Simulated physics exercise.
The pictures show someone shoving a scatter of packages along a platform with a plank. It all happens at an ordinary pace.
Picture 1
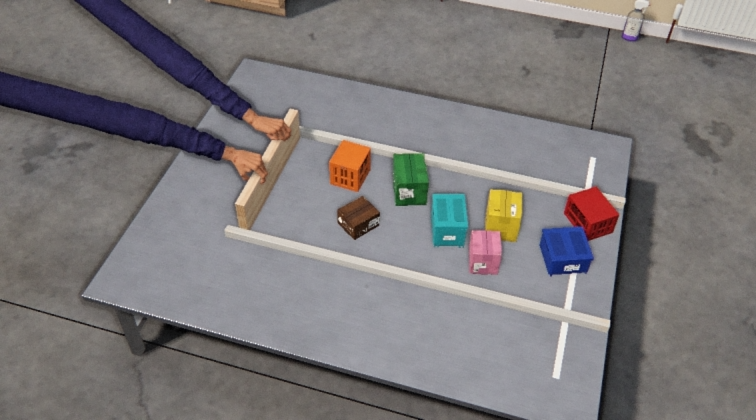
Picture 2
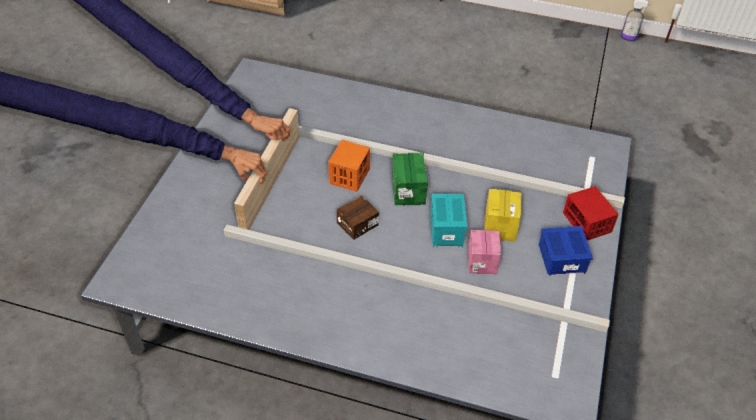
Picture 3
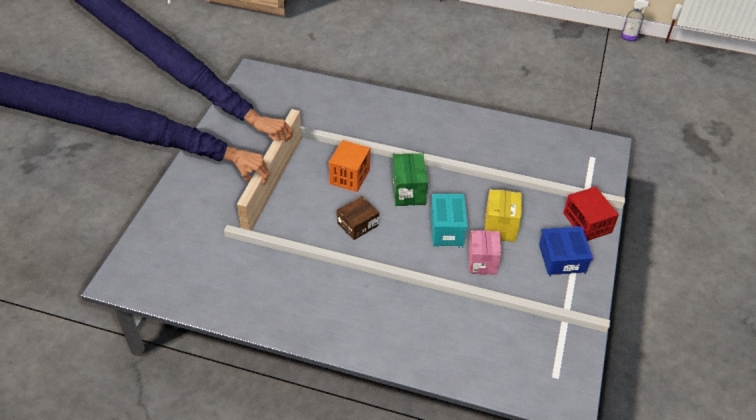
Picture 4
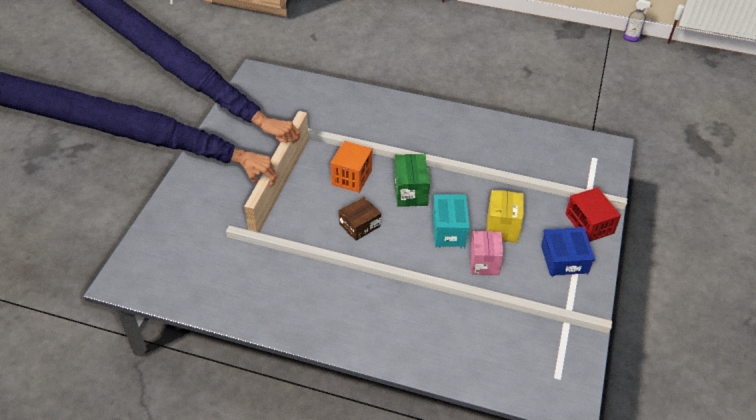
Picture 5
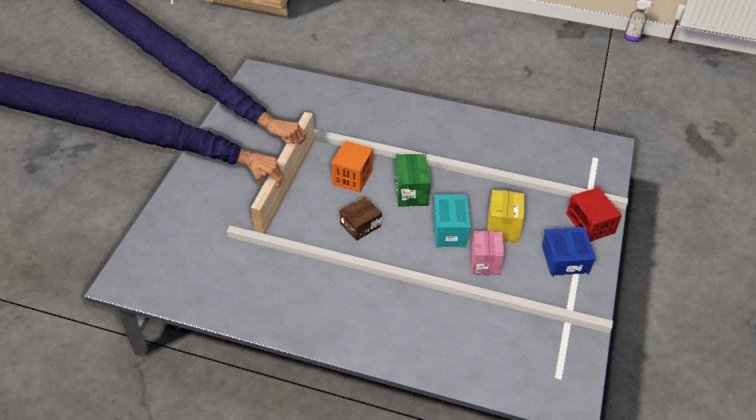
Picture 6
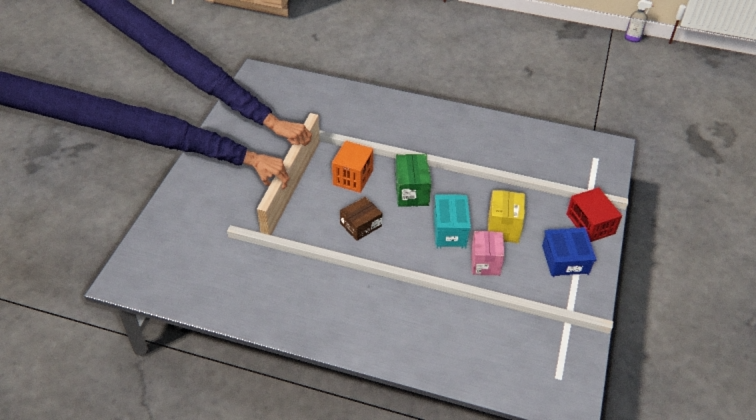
Two hands in dark blue sleeves grip an upright wooden plank at the left of a grey table, seen from above at an angle in a room with a concrete floor. Between two pale rails sit orange, brown, green, teal, yellow and pink packages, with red and blue ones by a white line at right. The hands hold nearly still, then slide the plank slightly right, while the packages stay practically in place.
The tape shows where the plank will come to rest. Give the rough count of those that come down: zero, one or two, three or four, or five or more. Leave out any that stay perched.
Here the number that fall off is five or more.
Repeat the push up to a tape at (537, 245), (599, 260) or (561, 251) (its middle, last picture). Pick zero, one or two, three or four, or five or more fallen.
In that order: Just one or two; more than four; three to four.
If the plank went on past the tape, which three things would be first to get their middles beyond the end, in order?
The order is the blue tote, the red crate, the yellow parcel.
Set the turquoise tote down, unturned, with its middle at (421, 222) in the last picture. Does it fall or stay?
From there it goes over.
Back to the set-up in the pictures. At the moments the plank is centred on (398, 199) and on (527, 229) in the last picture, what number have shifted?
3 and 8.
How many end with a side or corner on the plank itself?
That makes 3.
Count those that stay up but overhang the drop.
It comes to 0.
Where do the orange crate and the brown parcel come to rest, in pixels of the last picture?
Near (603, 223) and (593, 268).
Soon after, none off yet; red crate at rest near (594, 215); blue tote at rest near (568, 252); yellow parcel at rest near (506, 217).
After that, none off yet; red crate at rest near (594, 215); blue tote at rest near (568, 252); yellow parcel displaced about its own width near (530, 224).
And then, none off yet; red crate displaced about its own width near (622, 220); blue tote tilting well over near (635, 292); yellow parcel displaced well along near (607, 245).
In the end, the number that fall off is five or more; gone, green parcel, turquoise tote, yellow parcel, blue tote and red crate.
